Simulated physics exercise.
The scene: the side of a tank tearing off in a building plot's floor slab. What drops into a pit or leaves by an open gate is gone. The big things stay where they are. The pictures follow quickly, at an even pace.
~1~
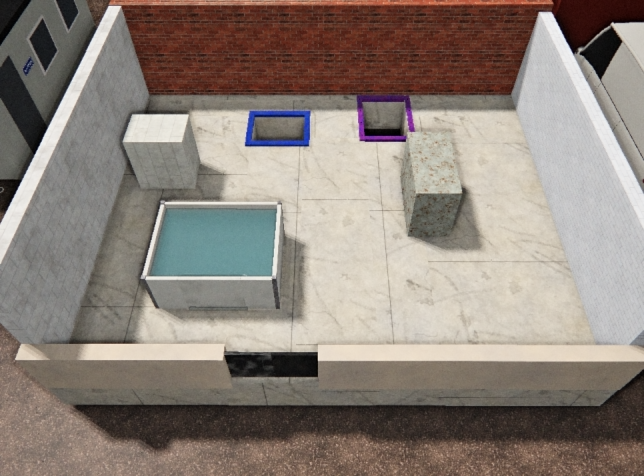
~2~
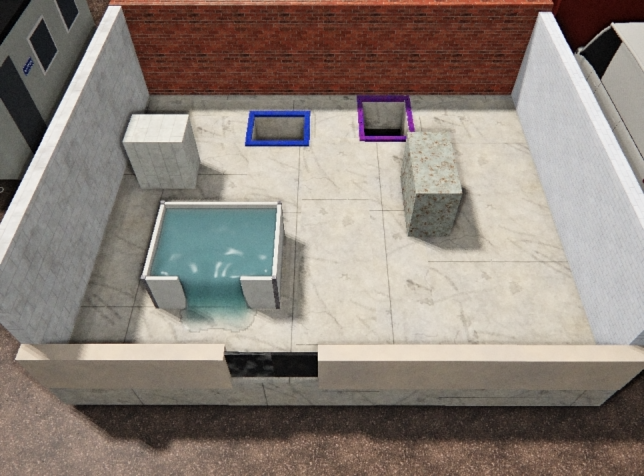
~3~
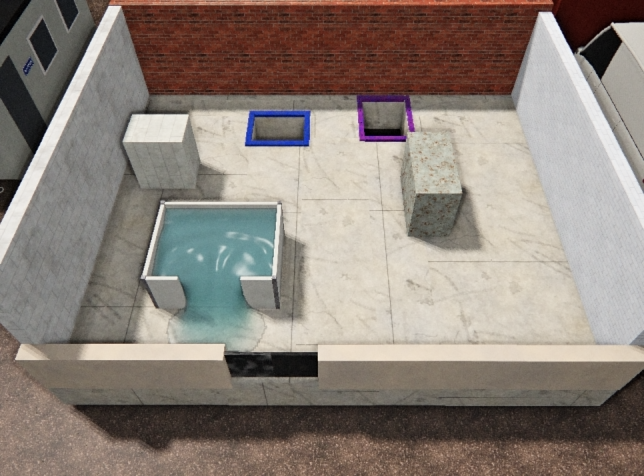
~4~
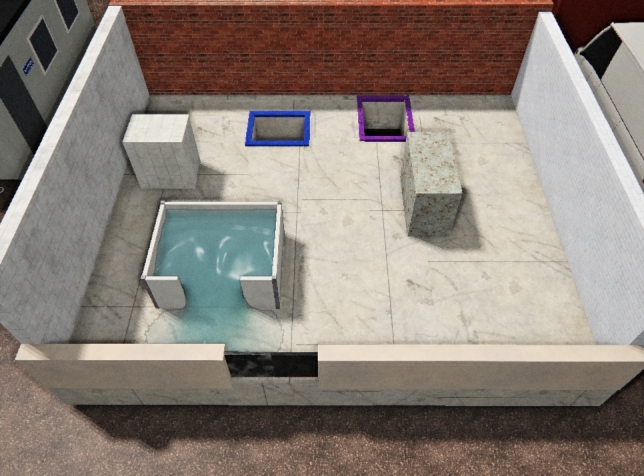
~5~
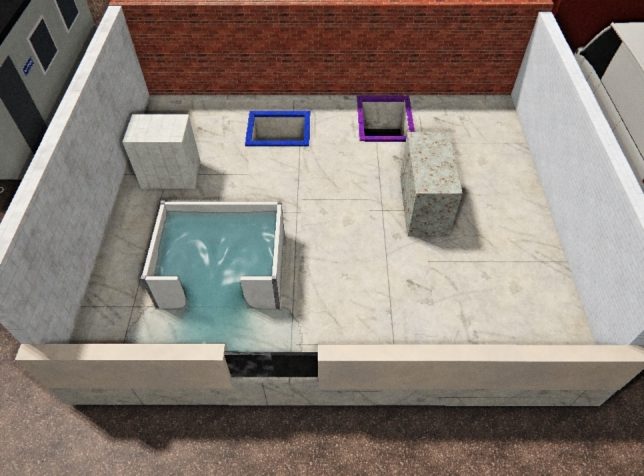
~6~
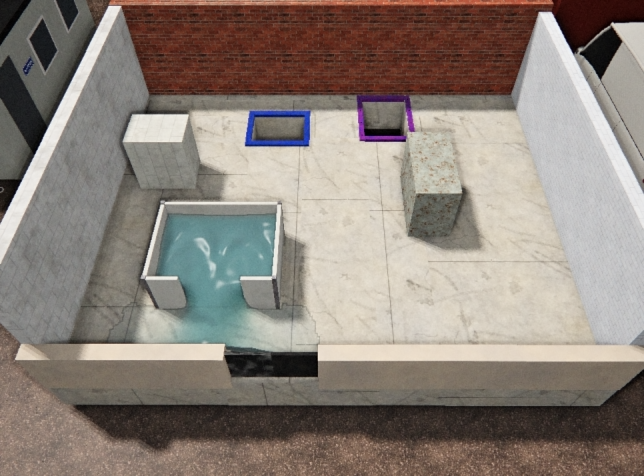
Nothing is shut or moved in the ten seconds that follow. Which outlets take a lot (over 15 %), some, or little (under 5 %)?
In the end: The gate takes under 5 %; the blue pit takes under 5 %; the purple pit takes under 5 %.
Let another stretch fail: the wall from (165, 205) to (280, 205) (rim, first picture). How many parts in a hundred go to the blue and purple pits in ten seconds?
Per cent: Blue 25, purple 10.
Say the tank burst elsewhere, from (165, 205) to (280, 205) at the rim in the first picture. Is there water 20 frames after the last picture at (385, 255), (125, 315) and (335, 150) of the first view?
As listed: Clear, under water, under water.
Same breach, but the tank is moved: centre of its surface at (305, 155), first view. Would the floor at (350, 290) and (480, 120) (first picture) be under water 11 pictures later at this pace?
In turn: Awash, dry.
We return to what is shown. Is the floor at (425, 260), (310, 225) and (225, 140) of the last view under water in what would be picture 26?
In turn: Awash, dry, not flooded.
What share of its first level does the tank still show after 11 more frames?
I make it 44 per cent.
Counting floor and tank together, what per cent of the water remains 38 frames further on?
Near 100 in a hundred.
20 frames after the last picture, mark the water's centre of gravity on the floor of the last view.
Close to (259, 284).
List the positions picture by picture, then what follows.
The first picture shows the tank at (216, 241) is whole and still.
In the second picture, the front is at (245, 324), out from the gap at (215, 295).
In the third picture, water pours out at (216, 297) and has run to a hidden place.
In the fourth picture, the front is at a hidden place, out from the gap at (216, 297).
In the fifth picture, the front is at a hidden place, out from the gap at (216, 298).
In the sixth picture, water pours out at (216, 297) and has run to a hidden place.
A moment on, water covers 15 % of the floor; the gate 0 %, the blue pit 0 %, the purple pit 0 %.
Next, water covers 30 % of the floor; the gate 0 %, the blue pit 0 %, the purple pit 0 %.
Then, water covers 50 % of the floor; the gate 0 %, the blue pit 0 %, the purple pit 0 %.
Later, water covers 80 % of the floor; the gate 0 %, the blue pit 0 %, the purple pit 0 %.
In the end, water covers 95 % of the floor; the gate 0 %, the blue pit 0 %, the purple pit 0 %.
